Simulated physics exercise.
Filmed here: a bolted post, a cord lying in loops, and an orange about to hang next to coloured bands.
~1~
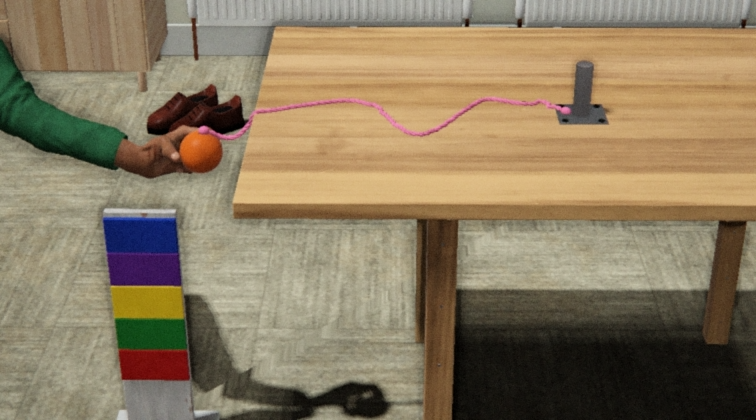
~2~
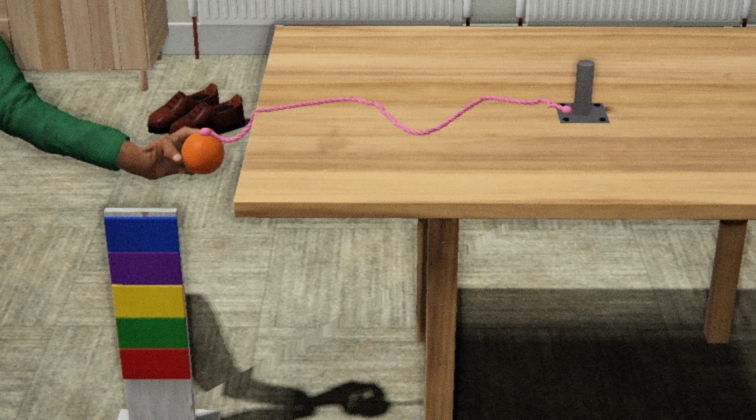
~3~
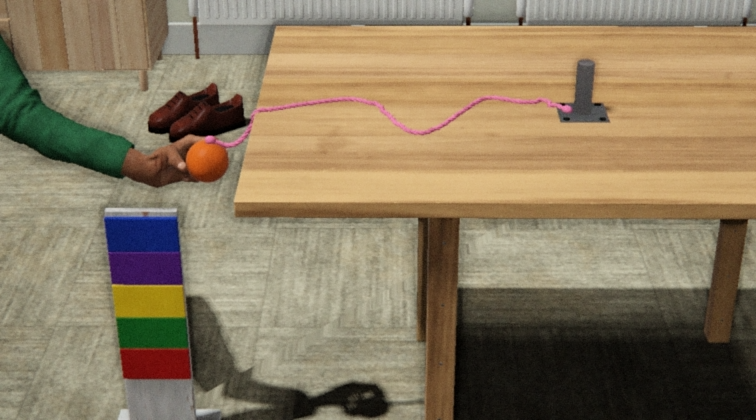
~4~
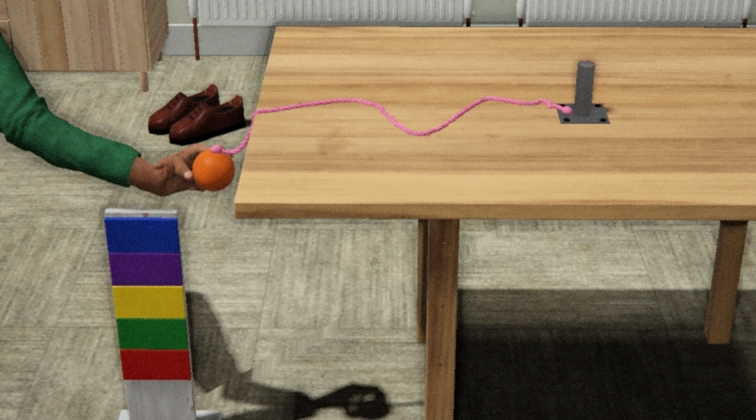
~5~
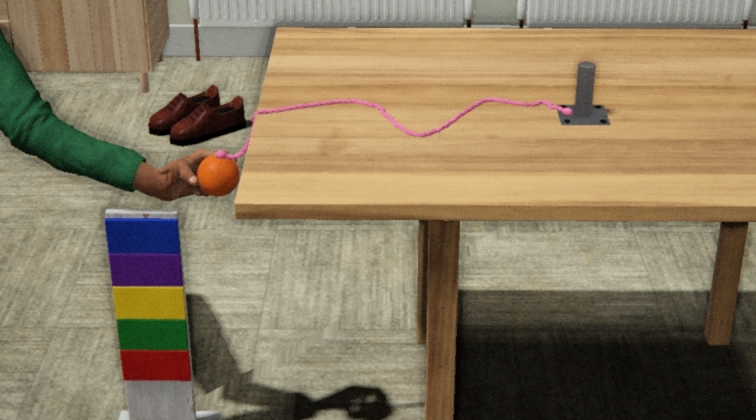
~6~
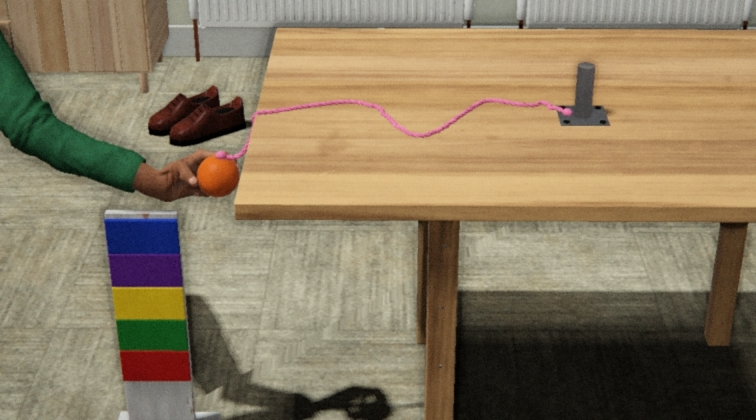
Beside a wooden table, a hand holding an orange ball tied to a pink cord moves slightly down and right.
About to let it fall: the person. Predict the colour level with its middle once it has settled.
I would say yellow.
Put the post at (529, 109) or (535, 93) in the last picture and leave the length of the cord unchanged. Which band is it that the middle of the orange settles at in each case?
Going case by case, it's green and then green.
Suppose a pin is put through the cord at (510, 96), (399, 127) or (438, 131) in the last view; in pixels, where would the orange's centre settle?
Going through the three tries, you get (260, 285), (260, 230) and (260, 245).
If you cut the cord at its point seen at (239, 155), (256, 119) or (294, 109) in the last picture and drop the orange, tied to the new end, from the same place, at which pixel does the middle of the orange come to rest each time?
I'd expect it near (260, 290) on the first try, near (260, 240) on the second and near (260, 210) on the third.
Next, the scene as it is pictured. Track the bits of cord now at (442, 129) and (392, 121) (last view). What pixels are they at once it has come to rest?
End points: Roughly (379, 116); roughly (304, 116).
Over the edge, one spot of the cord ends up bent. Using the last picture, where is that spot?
Near pixel (369, 106).
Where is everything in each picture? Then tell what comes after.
Orange (201, 152); blue (140, 237); purple (144, 271); yellow (147, 303); green (151, 335); red (154, 366), in the first picture.
Orange (203, 153); cord through (539, 101) (469, 108) (414, 133) (369, 104) (280, 109), in the second picture.
Orange (207, 161), in the third picture.
Orange (213, 170); cord through (540, 101) (469, 108) (414, 134) (369, 104) (280, 109), in the fourth picture.
Orange (218, 175), in the fifth picture.
Orange (218, 176); cord through (540, 103) (470, 110) (415, 135) (369, 106) (280, 111), in the sixth picture.
Early on, orange near (229, 289); level with yellow.
Midway, orange near (281, 296); level with yellow.
Near the end, orange near (253, 301); level with yellow.
Finally, orange near (262, 303); level with yellow. At yellow.
